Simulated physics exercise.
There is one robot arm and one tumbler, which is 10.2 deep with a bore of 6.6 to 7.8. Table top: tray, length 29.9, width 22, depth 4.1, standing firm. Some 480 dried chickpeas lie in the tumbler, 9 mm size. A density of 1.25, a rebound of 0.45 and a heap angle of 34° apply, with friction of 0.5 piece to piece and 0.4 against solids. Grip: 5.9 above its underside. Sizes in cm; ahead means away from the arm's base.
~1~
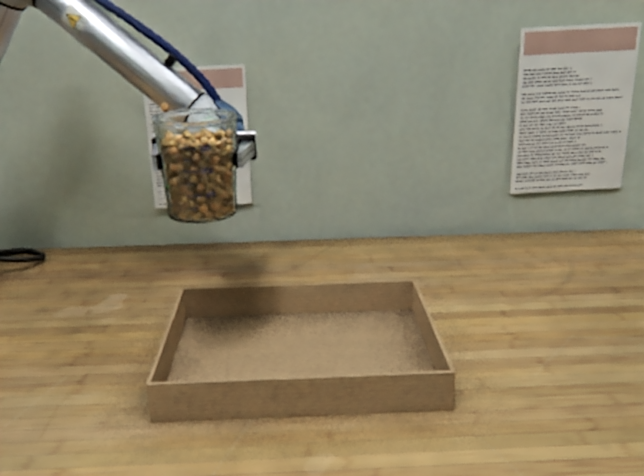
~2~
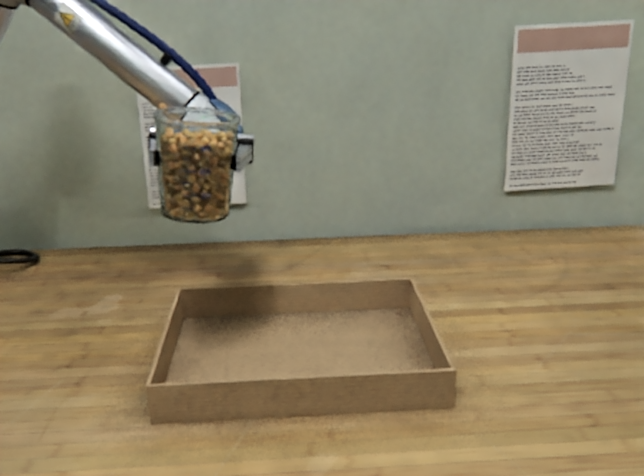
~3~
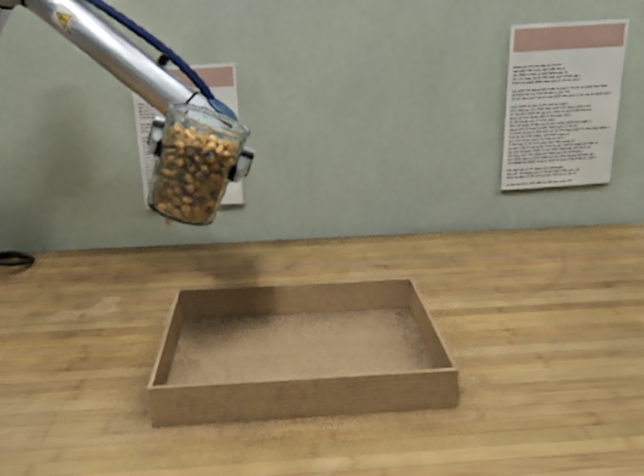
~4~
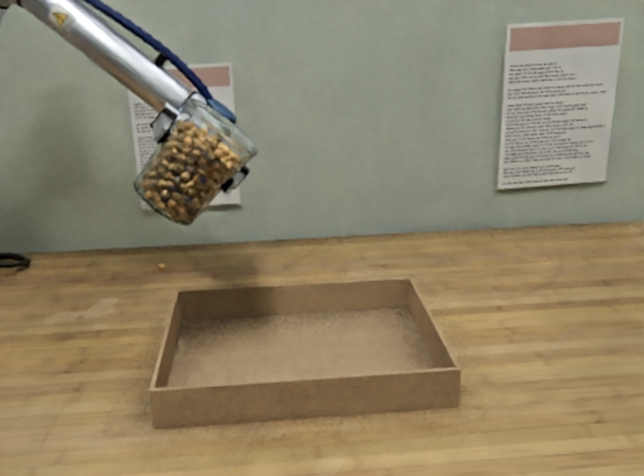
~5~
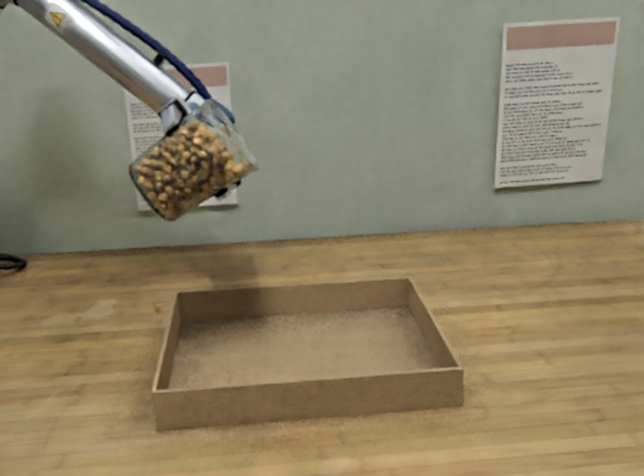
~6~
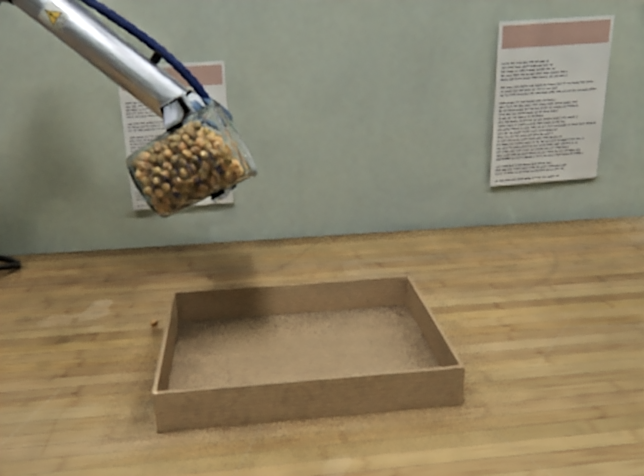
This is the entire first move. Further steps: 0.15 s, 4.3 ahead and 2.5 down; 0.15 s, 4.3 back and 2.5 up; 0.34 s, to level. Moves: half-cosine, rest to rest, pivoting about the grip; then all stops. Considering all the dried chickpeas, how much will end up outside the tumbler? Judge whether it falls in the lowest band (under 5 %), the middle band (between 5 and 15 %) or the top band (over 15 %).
It falls in the middle band.
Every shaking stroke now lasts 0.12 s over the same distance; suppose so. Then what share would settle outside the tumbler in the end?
In that case it would be near 10 percent.
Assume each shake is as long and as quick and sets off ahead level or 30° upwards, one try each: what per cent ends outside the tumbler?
It comes to around 15 per cent on the first try and around 25 per cent on the second.
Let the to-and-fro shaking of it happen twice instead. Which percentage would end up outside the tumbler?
It would come to about 15 %.
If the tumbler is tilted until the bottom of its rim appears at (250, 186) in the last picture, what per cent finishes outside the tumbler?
Close to 30 in a hundred.
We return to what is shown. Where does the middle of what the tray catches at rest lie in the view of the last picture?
(342, 349).
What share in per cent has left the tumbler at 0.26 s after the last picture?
Roughly 5 percent up to then.
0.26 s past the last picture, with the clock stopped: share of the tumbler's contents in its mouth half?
About 45 percent.
Then, 0.26 s on, tilted 63° forward, highest piece 26 above the table; 457 in the tumbler, 1 on the table or floor, 24 in flight or on a rim.
Then, 0.51 s on, tilted 20° forward, highest piece 27 above the table; 442 in the tumbler, 37 in the tray, 1 on the table or floor, 2 in flight or on a rim.
Then, 0.84 s on, level, highest piece 28 above the table; 442 in the tumbler, 39 in the tray, 1 on the table or floor.
Then, 1.89 s on, level, highest piece 28 above the table; 442 in the tumbler, 39 in the tray, 1 on the table or floor.
In the end, 442 in the tumbler, 39 in the tray, 1 on the table or floor. That is 8 % outside the tumbler.
